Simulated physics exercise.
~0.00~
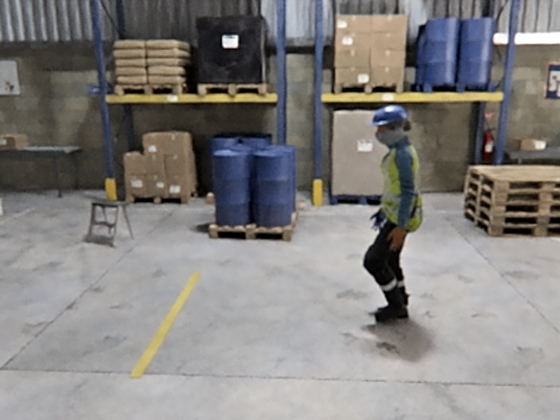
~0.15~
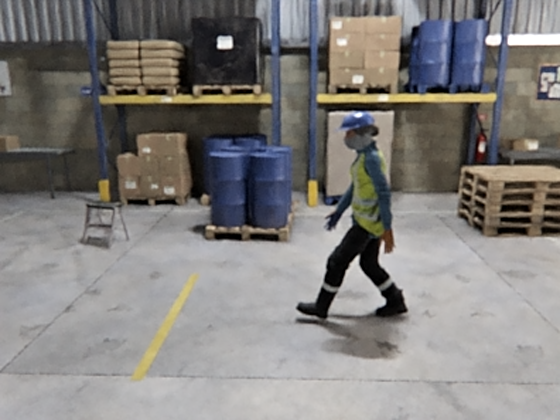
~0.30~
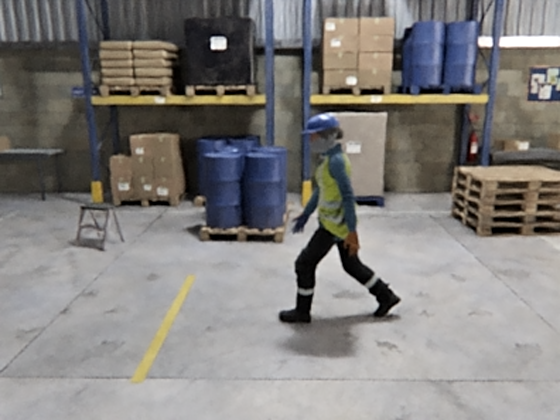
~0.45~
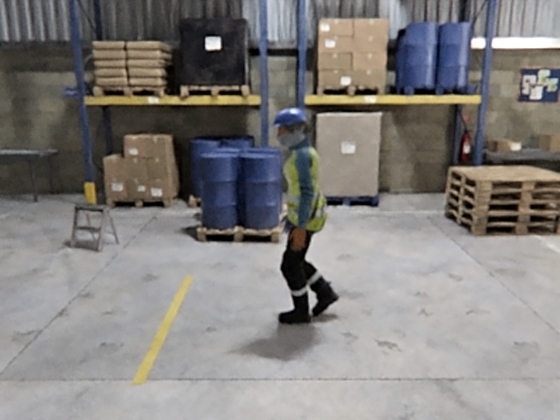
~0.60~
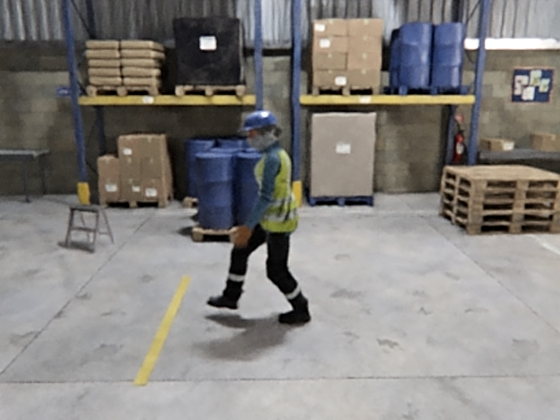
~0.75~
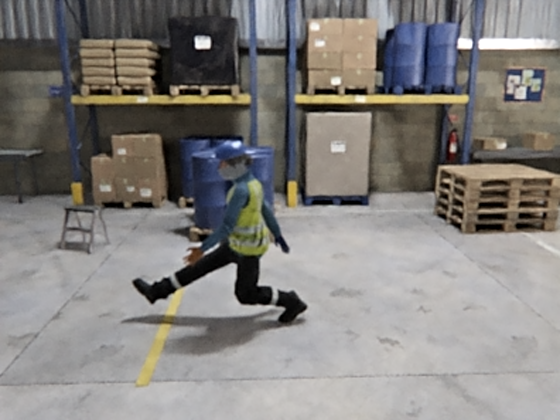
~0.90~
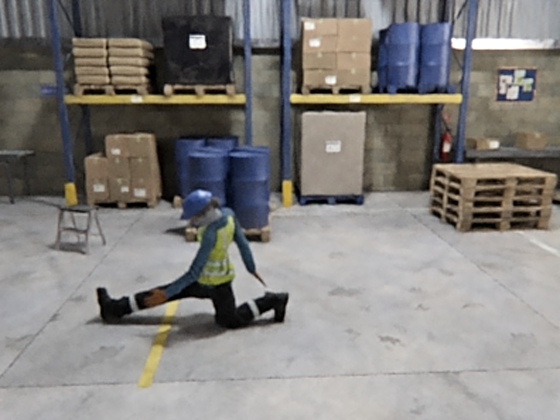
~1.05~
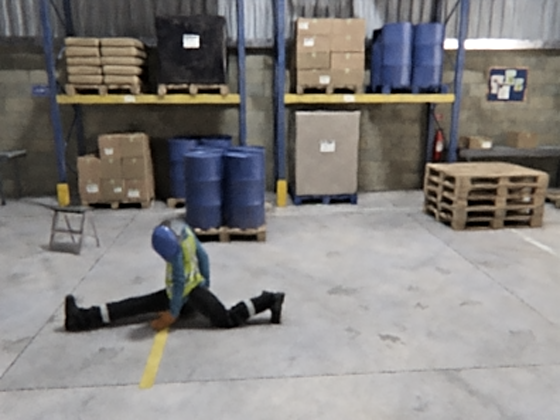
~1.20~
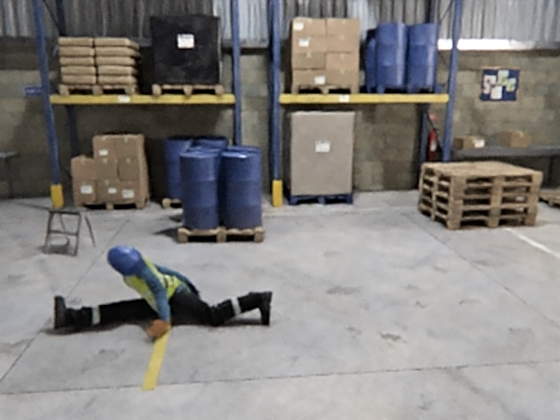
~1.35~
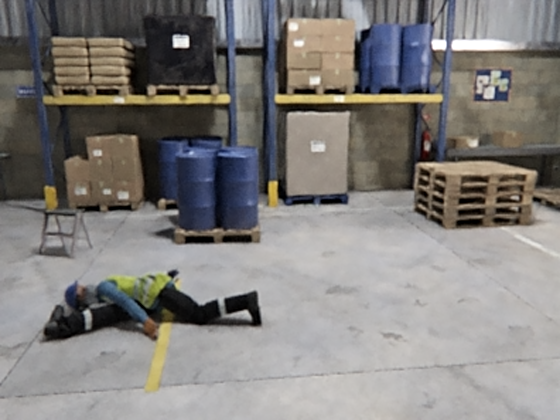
Warehouse with a worker in blue helmet walking left, sliding into a split and slumping forward to lie across a yellow line.
